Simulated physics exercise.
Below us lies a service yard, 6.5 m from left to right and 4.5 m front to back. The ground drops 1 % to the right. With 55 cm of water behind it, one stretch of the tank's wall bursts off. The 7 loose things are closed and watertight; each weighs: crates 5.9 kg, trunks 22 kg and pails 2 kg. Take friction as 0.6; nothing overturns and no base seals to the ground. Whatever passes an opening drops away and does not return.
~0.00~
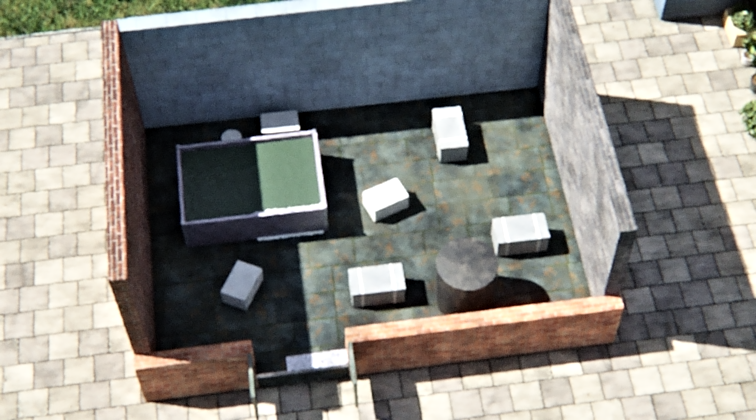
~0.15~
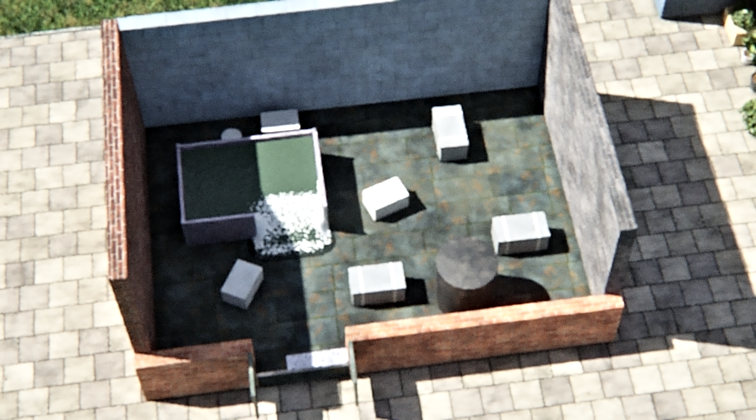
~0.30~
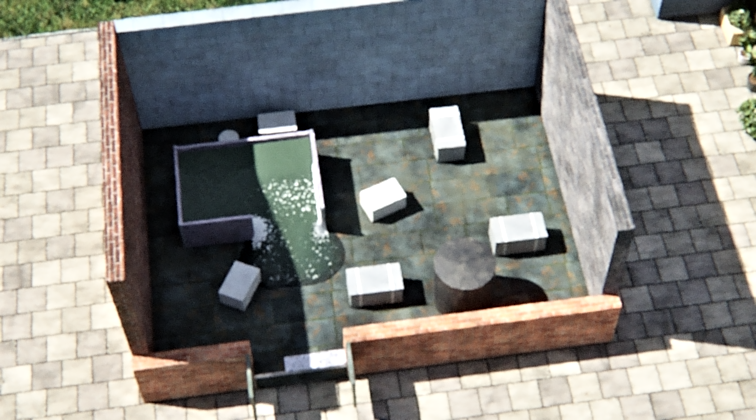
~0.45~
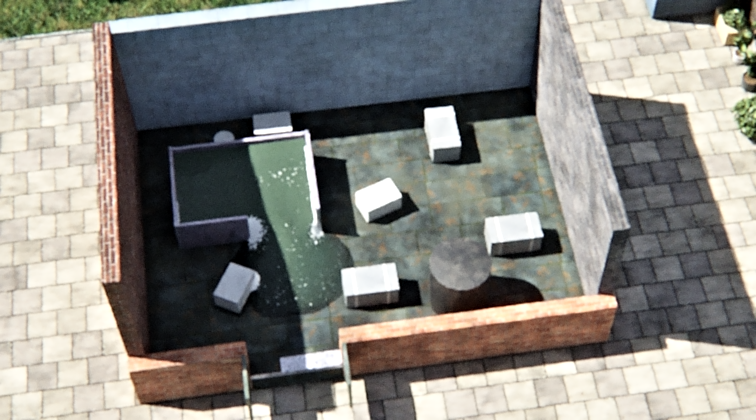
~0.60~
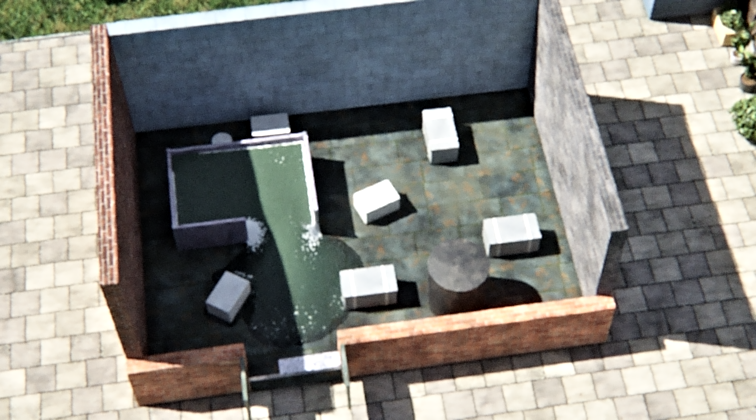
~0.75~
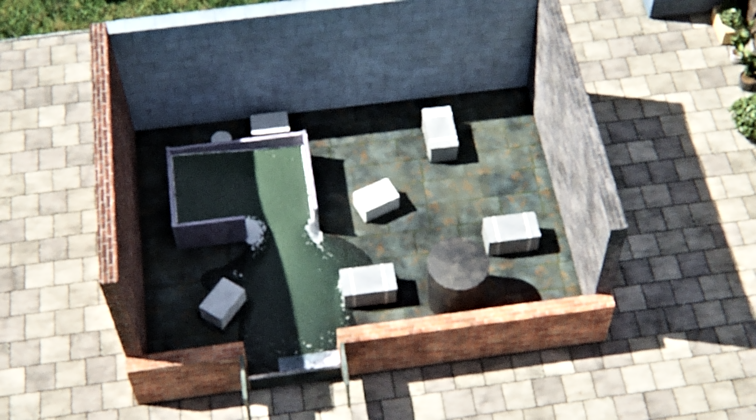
In a walled service yard, part of a raised tank's front wall gives way and greenish water pours out with white spray, spreading across the dark floor to the front opening and pushing one pale crate slightly forward-left.
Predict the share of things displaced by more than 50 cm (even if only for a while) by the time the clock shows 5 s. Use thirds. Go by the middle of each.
That comes to under a third.
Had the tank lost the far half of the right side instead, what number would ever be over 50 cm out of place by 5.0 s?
In that case 3 of them.
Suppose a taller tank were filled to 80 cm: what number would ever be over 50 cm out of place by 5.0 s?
Then 3.
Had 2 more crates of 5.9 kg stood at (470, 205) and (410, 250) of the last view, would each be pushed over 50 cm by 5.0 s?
In that order: Short of it, over.
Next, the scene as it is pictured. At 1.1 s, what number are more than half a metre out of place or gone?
1 of them.
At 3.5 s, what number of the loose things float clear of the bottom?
I count 1.
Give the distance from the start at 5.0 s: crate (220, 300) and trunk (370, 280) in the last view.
In that order: 50 cm, 100 cm.
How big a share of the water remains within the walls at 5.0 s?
About 66 per cent.
After 1.1 s 1 of 7 are over 50 cm from their spots; 0 afloat.
After 2.2 s 2 of 7 are over 50 cm from their spots; 1 afloat.
After 3.5 s 2 of 7 are over 50 cm from their spots; 1 afloat.
After 5.0 s 2 of 7 are over 50 cm from their spots, and 2 have been at some point; 1 afloat.
